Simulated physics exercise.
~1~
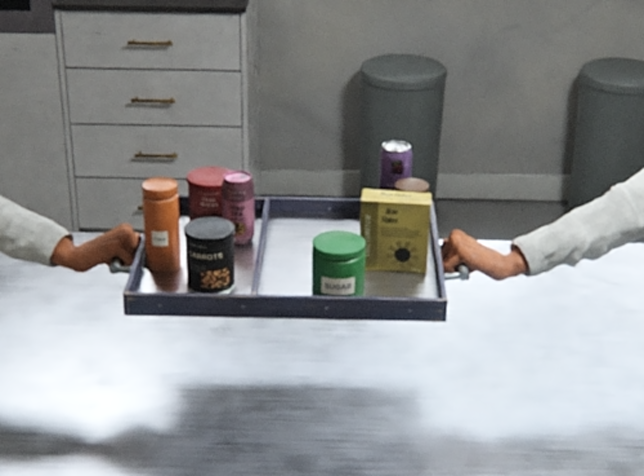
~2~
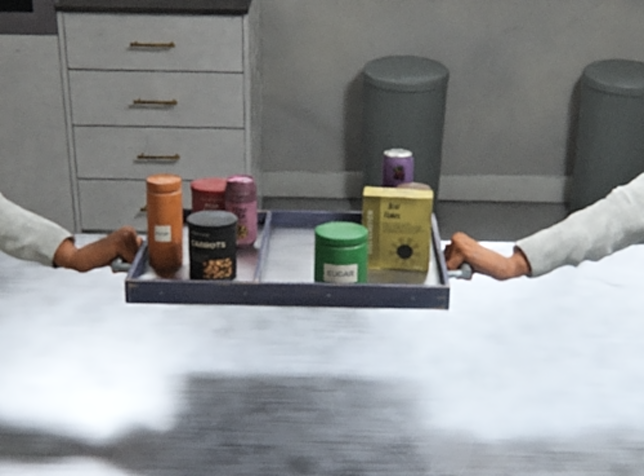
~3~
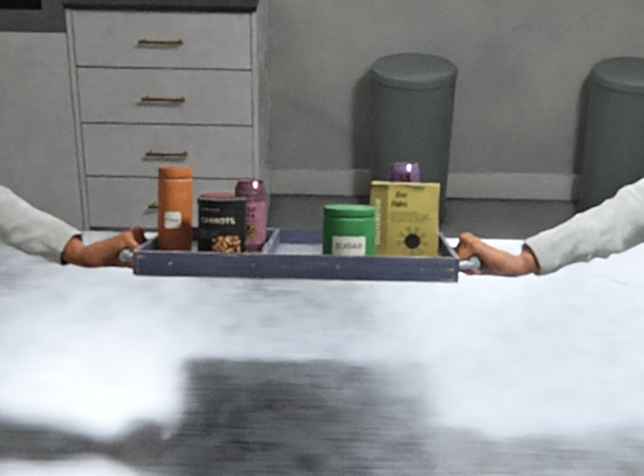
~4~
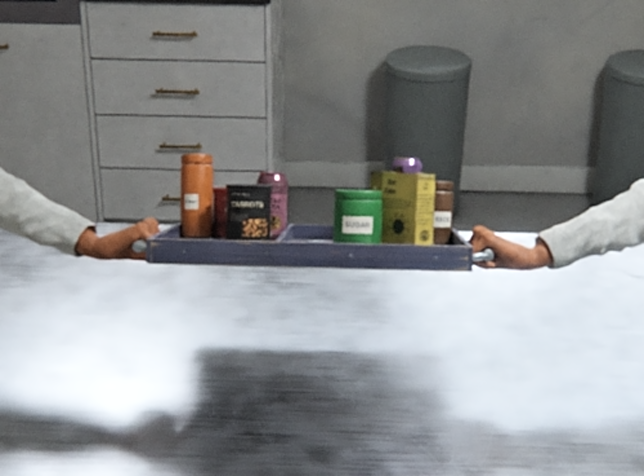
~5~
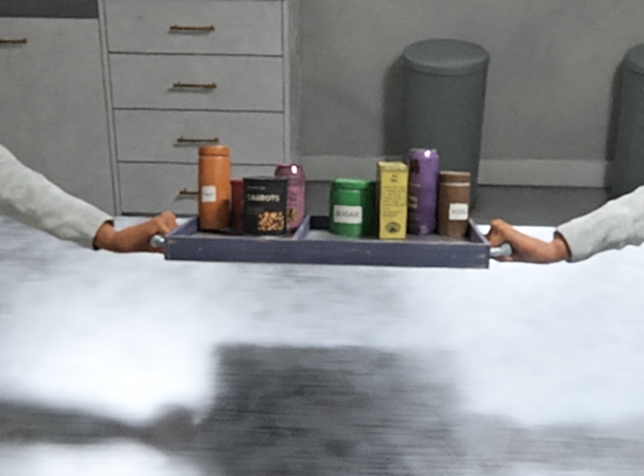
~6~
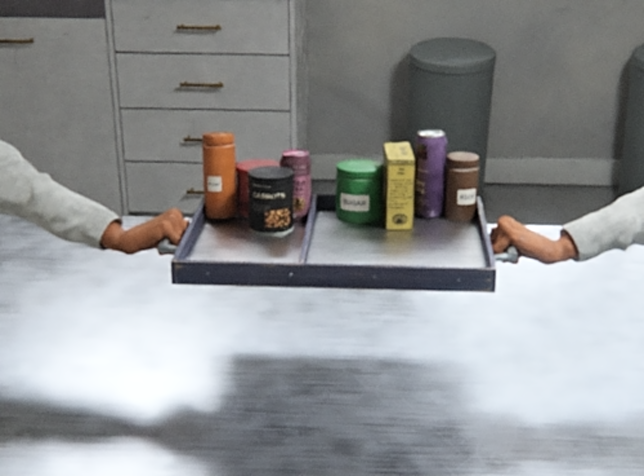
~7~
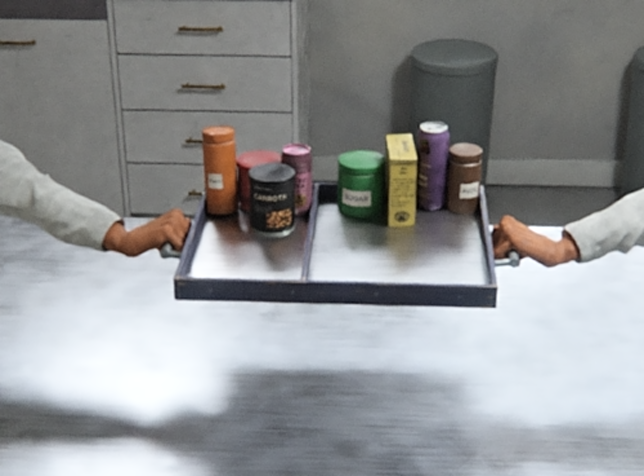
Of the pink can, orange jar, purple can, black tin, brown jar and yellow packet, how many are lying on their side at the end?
None of them are lying on their side, as all six are still standing on the tray at the end.
The clip shows two hands holding a divided tray of jars, tins, cans and a yellow packet above a table, tipping its far edge down so that several items slide towards the far side, then levelling it with everything still standing.
